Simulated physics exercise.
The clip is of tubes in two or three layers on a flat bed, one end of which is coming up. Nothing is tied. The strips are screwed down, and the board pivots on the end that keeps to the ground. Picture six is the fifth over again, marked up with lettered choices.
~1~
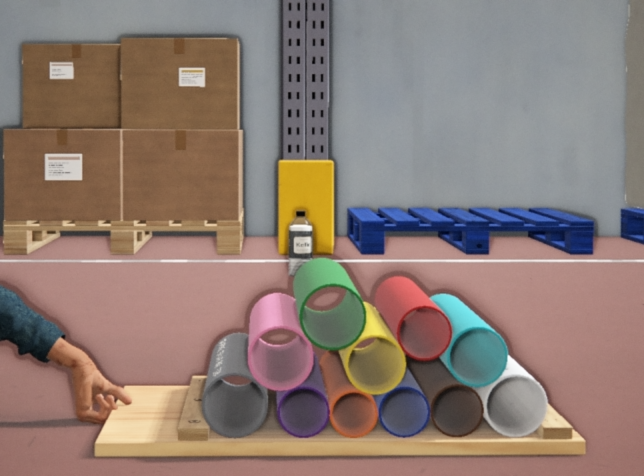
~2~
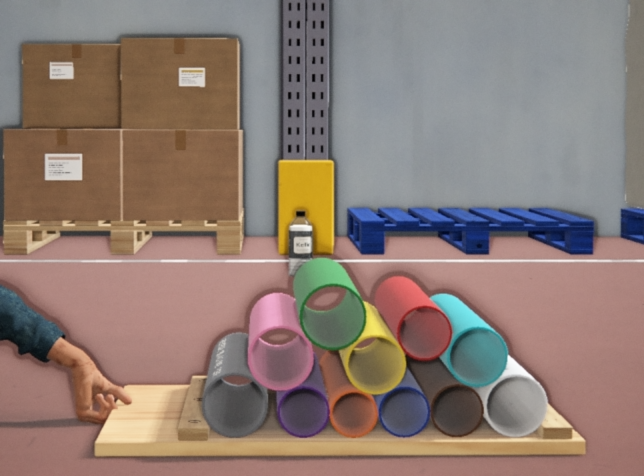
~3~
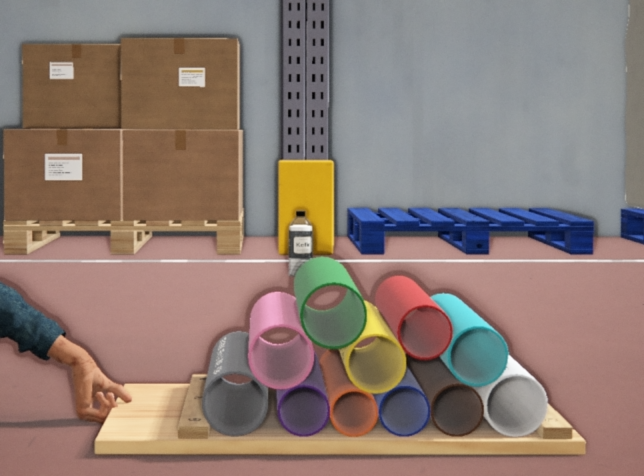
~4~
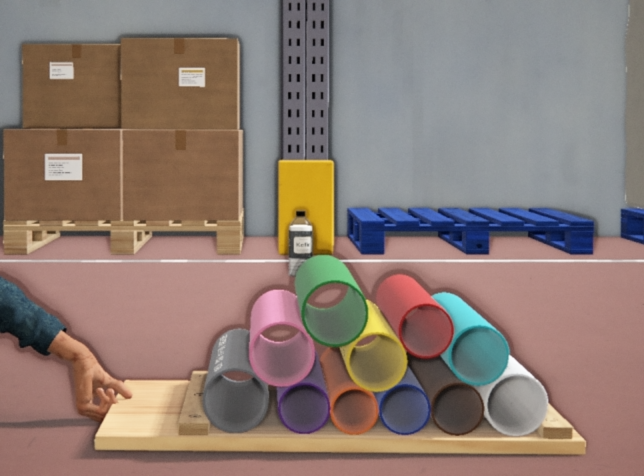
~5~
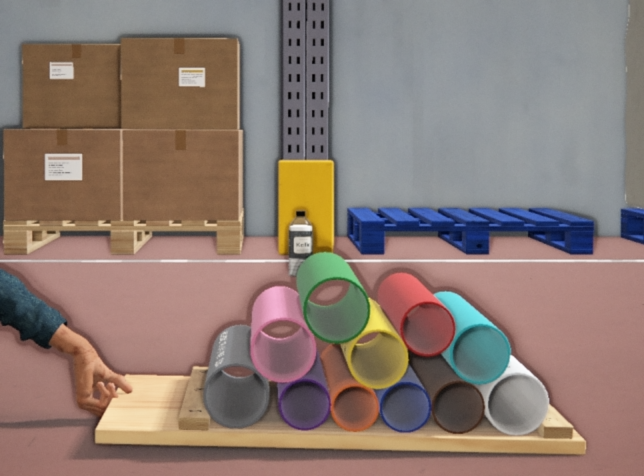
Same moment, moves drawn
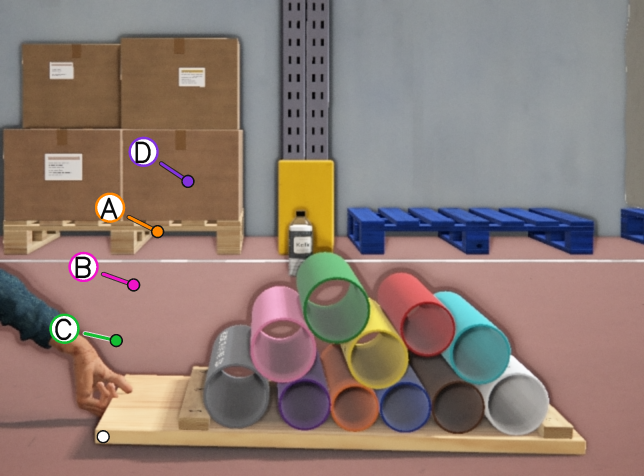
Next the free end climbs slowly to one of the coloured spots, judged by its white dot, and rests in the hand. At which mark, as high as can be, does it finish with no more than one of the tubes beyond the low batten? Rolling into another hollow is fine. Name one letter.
At most to B.
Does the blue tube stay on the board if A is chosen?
No.
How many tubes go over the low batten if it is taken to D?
With D, eleven.
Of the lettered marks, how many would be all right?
The number is two.
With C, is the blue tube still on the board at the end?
The blue tube: Yes.
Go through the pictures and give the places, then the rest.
Grey tube (235, 405); purple tube (304, 412); orange tube (354, 414), in the first frame.
Orange tube (354, 414); blue tube (404, 412), in the second frame.
Board (334, 410); grey tube (235, 403); purple tube (304, 410); turquoise tube (478, 356), in the third frame.
Board (334, 408); grey tube (235, 401); purple tube (305, 408), in the fourth frame.
Board (334, 405); grey tube (236, 396); purple tube (305, 404), in the fifth frame.
On the copy, A at (158, 232); B at (134, 285); C at (116, 341); D at (188, 182); the white dot at (103, 437).
On B. First, board at 14°.
Then, board at 20°.
Finally, board at 20°, none over the low batten.
By contrast, A eleven over the low batten; C none over the low batten; D eleven over the low batten.
